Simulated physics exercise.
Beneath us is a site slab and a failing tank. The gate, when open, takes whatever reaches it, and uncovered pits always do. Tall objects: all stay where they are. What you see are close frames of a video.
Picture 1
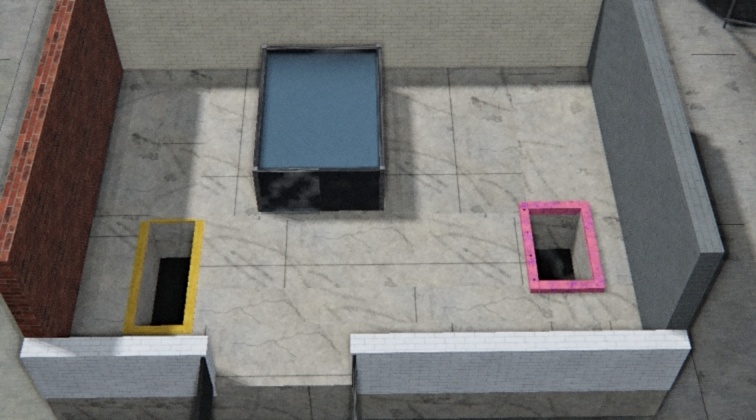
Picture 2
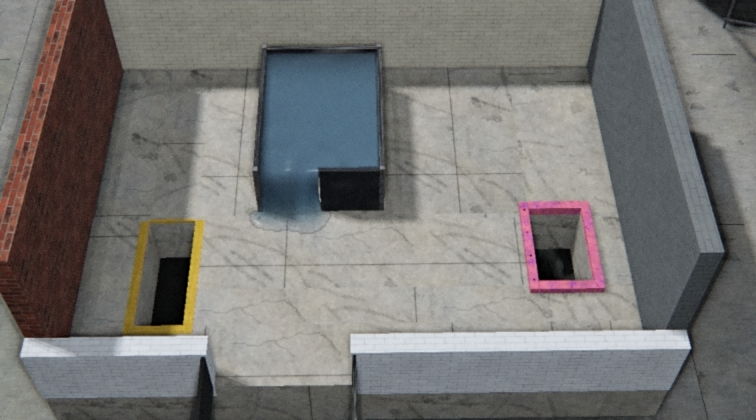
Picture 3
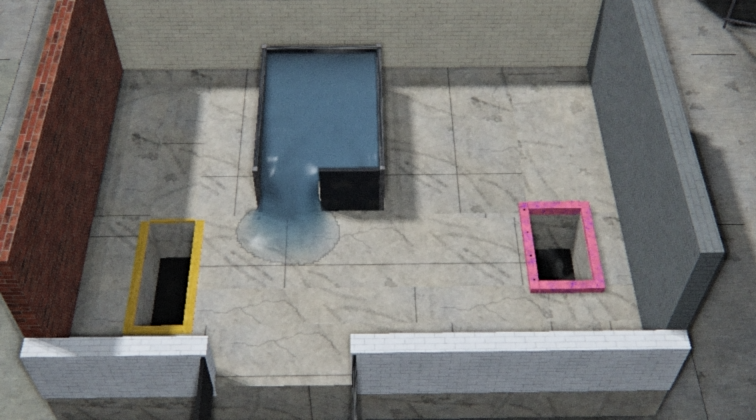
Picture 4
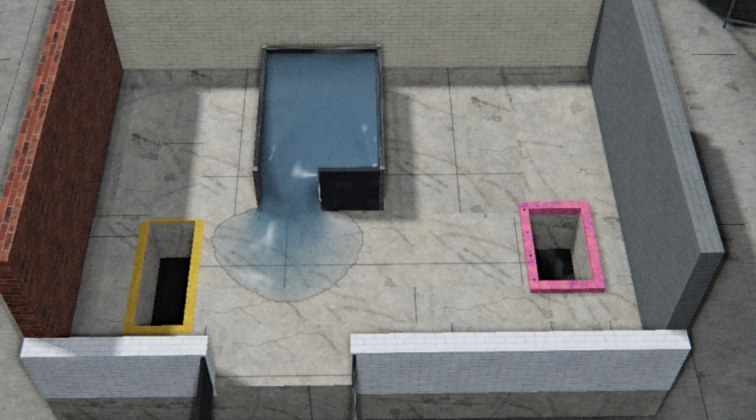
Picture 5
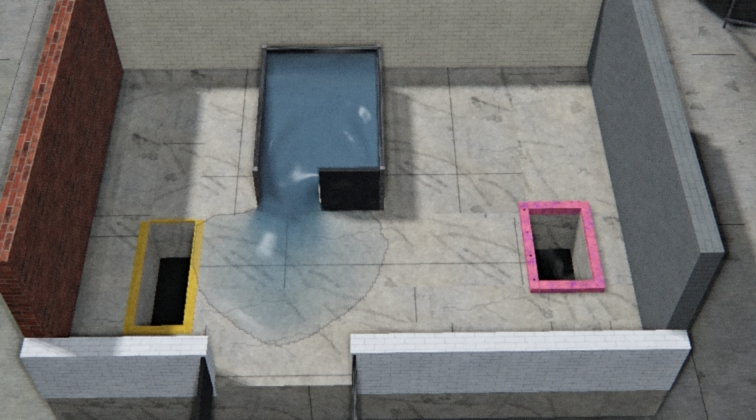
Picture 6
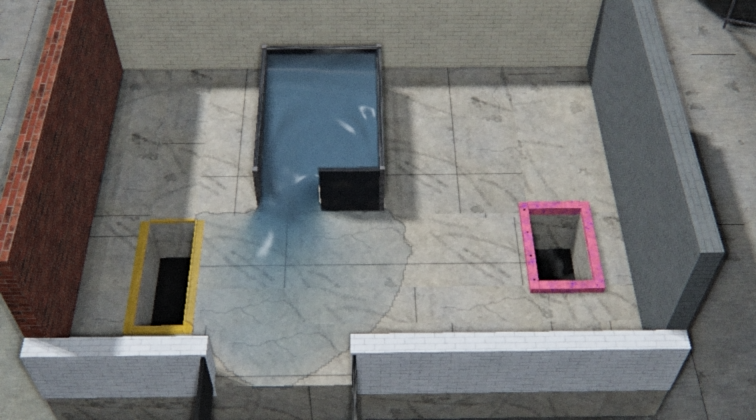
On a walled concrete slab, water pours from a tank's front gap and spreads outward.
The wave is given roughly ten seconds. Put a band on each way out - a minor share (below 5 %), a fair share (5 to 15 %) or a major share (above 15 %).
Bands: Gate: A major share; yellow pit: A major share; pink pit: A minor share.
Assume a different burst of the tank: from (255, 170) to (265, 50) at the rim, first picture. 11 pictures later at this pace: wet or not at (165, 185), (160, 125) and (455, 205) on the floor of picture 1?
Note, points one to three: Reached and soaked / reached and soaked / unreached.
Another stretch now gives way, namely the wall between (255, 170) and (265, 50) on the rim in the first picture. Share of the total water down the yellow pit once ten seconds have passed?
About 50 percent ends up in the yellow pit, by my reckoning.
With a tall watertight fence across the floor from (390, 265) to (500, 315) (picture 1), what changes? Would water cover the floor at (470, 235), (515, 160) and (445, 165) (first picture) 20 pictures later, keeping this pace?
In order: Dry; dry; dry.
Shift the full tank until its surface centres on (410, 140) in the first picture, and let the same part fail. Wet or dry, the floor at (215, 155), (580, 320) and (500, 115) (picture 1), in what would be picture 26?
So, first one stays dry, second one got wet, third one stays dry.
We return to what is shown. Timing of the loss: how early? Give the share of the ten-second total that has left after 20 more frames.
By my reckoning, 55 %.
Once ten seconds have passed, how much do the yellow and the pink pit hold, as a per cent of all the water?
In order, near 20 and 0 in a hundred.
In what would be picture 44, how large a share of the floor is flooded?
55 %.
A moment on, water covers 25 % of the floor; the gate 5 %, the yellow pit 3 %, the pink pit 0 %.
Next, water covers 30 % of the floor; the gate 13 %, the yellow pit 6 %, the pink pit 0 %.
Then, water covers 40 % of the floor; the gate 22 %, the yellow pit 9 %, the pink pit 0 %.
Later, water covers 55 % of the floor; the gate 33 %, the yellow pit 15 %, the pink pit 0 %.
In the end, water covers 80 % of the floor; the gate 40 %, the yellow pit 19 %, the pink pit 0 %.
